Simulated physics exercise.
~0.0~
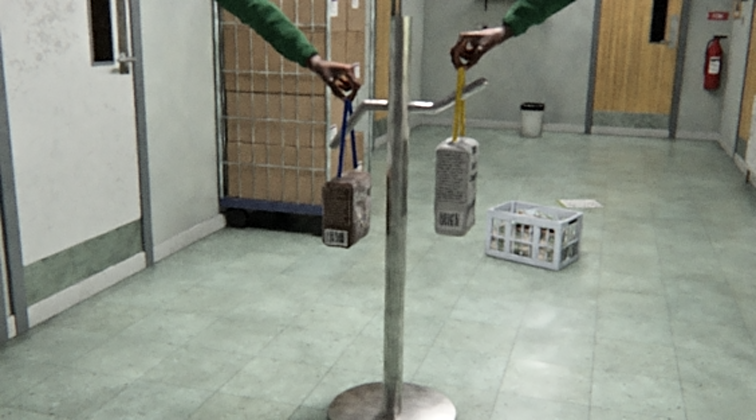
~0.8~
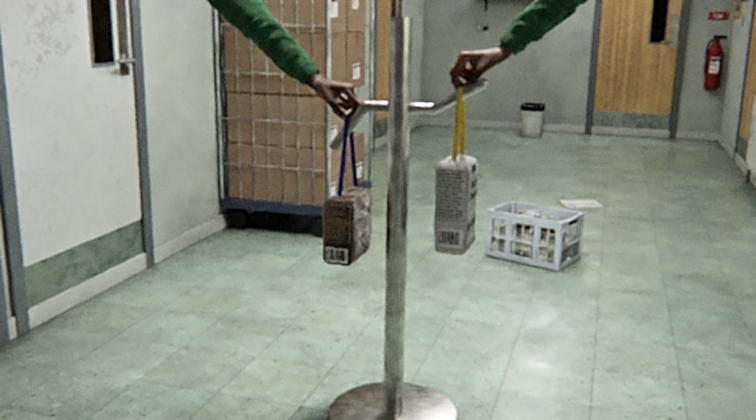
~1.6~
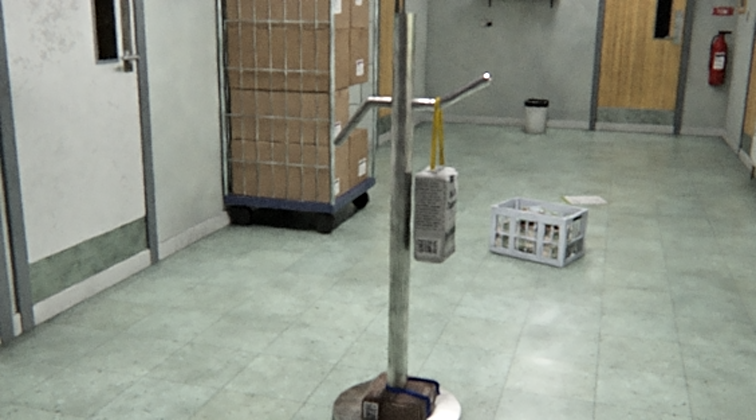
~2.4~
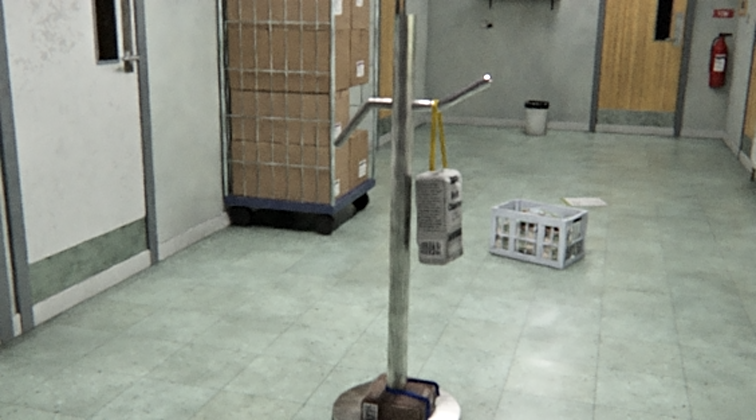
Two hands lowering looped packages onto a metal stand, the brown one ending on its base and the whitish one hanging.
